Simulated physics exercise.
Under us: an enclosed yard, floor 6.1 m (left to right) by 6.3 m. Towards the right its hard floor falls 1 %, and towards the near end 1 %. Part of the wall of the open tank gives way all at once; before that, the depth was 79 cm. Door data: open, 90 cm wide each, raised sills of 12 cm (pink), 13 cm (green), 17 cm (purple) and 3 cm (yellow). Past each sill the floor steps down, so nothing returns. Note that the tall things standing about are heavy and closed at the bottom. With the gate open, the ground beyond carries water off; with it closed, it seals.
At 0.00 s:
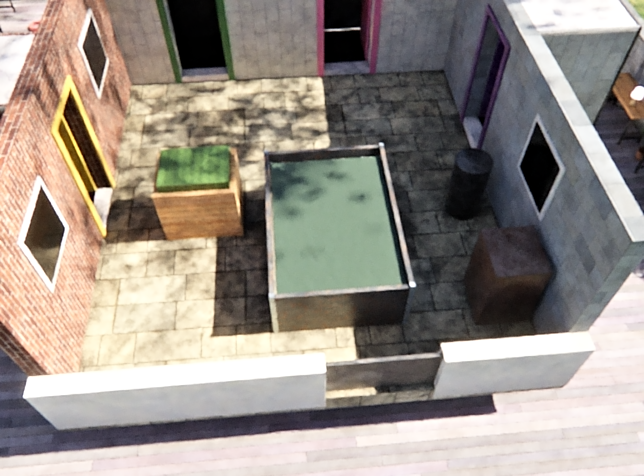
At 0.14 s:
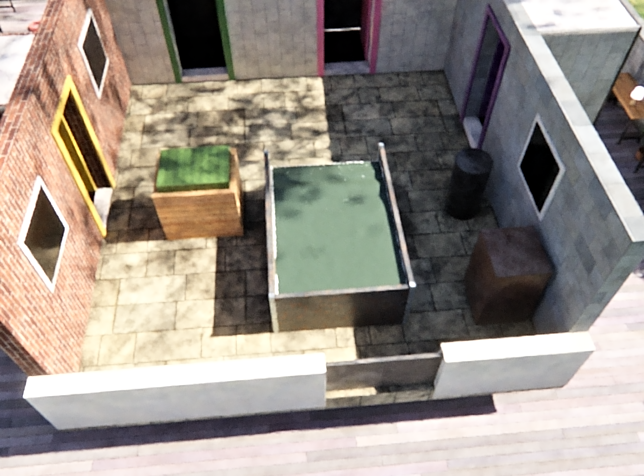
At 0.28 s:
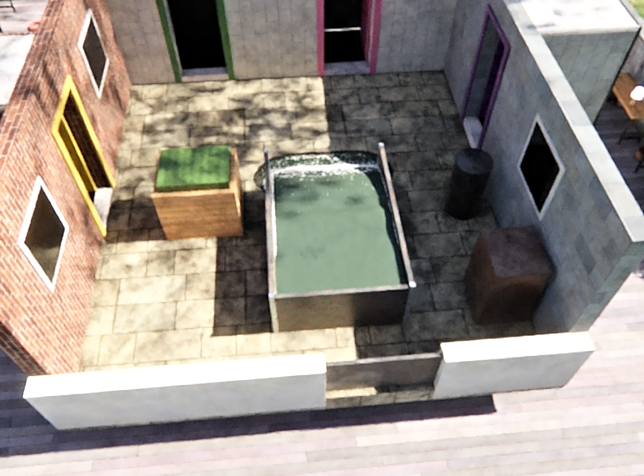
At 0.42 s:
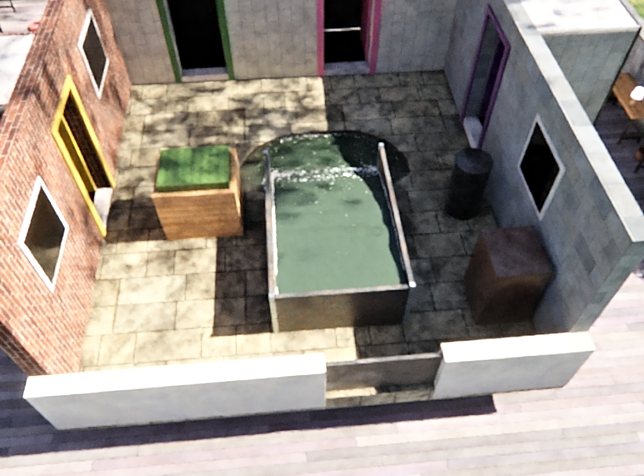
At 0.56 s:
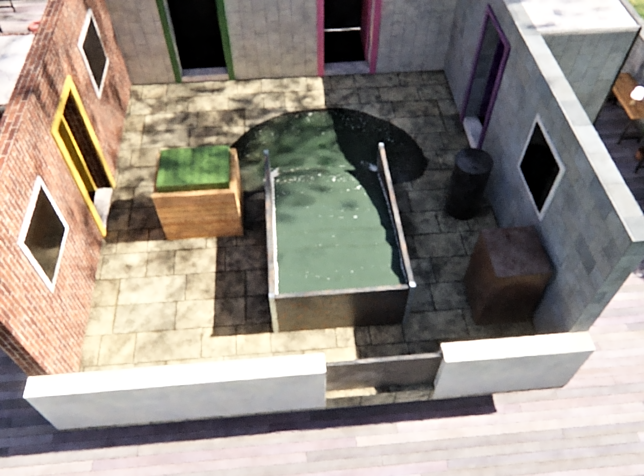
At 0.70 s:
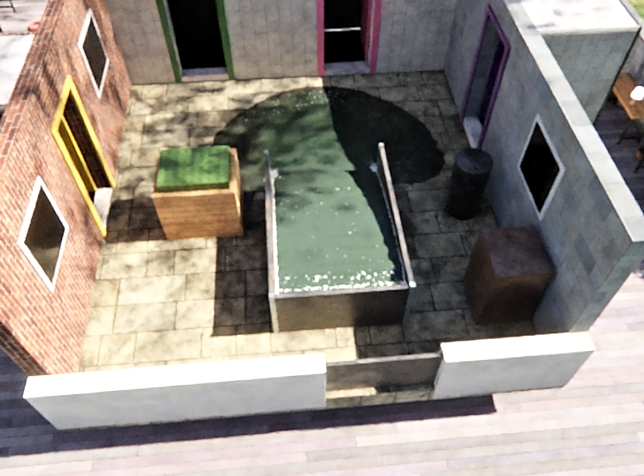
In a walled yard, water pours from an open tank's far side and spreads across the paving.
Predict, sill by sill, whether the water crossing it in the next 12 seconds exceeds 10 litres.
My prediction: At the pink door it is above 10 litres; at the green door it is above 10 litres; at the purple door it is 10 litres or less; at the yellow door it is above 10 litres.
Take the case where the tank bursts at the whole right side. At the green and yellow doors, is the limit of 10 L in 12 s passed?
Green door doesn't reach it, yellow door surpasses it.
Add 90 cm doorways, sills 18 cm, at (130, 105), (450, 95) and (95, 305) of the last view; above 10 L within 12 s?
So, in the order given, it's beyond the mark, then beyond the mark, then shy of the mark.
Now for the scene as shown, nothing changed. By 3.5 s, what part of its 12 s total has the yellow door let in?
Share by then: ~ 0 %.
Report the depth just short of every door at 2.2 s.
In cm: Pink 34, green 21, purple 5, yellow 0.
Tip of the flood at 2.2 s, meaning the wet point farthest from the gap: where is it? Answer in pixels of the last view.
Near (131, 90).
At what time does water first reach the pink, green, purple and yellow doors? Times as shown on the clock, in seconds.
Door times: Pink 0.8 s / green 1.3 s / purple 1.2 s / yellow 3.4 s.
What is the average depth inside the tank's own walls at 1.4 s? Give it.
I'd put the mean depth near 44 centimetres.
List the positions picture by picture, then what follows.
The first frame shows still water, 79 cm deep, in the open tank at (332, 217).
In the second frame, water pours out on the open tank's far side and has run 0.9 m, to a hidden place; typically 6 cm deep outside, 79 cm at the open tank's back.
In the third frame, the front is at a hidden place, 1.2 m from the gap on the open tank's far side; 1.4 m2 of floor is under water; 79 cm left at the back of the open tank.
In the fourth frame, water pours out on the open tank's far side and has run 1.5 m, to (391, 149); typically 11 cm deep outside, 79 cm at the open tank's back.
In the fifth frame, the front is at (350, 112), 2.0 m from the gap on the open tank's far side; 4.9 m2 of floor is under water; 78 cm left at the back of the open tank.
In the sixth frame, water pours out on the open tank's far side and has run 2.6 m, to (315, 89); typically 6 cm deep outside, 70 cm at the open tank's back.
After 1.4 s water covers 40 % of the floor and is deepest (38 cm) near (301, 82); pink door 28 cm at the sill, 57 L in, green door 11 cm at the sill, 0 L in, purple door 4 cm at the sill, 0 L in, yellow door not reached.
After 2.2 s water covers 45 % of the floor and is deepest (40 cm) near (438, 75); pink door 34 cm at the sill, 172 L in, green door 21 cm at the sill, 7 L in, purple door 5 cm at the sill, 0 L in, yellow door not reached.
After 3.5 s water covers 55 % of the floor and is deepest (30 cm) near (438, 75); pink door 24 cm at the sill, 297 L in, green door 15 cm at the sill, 29 L in, purple door 15 cm at the sill, 0 L in, yellow door 4 cm at the sill, 0 L in.
After 7.0 s water covers 90 % of the floor and is deepest (18 cm) near (467, 191); pink door 9 cm at the sill, 338 L in, green door 8 cm at the sill, 36 L in, purple door 11 cm at the sill, 0 L in, yellow door 6 cm at the sill, 9 L in.
After 12.0 s water covers 95 % of the floor and is deepest (18 cm) near (523, 364); pink door 5 cm at the sill, 338 L in, green door 3 cm at the sill, 36 L in, purple door 10 cm at the sill, 0 L in, yellow door 4 cm at the sill, 39 L in.
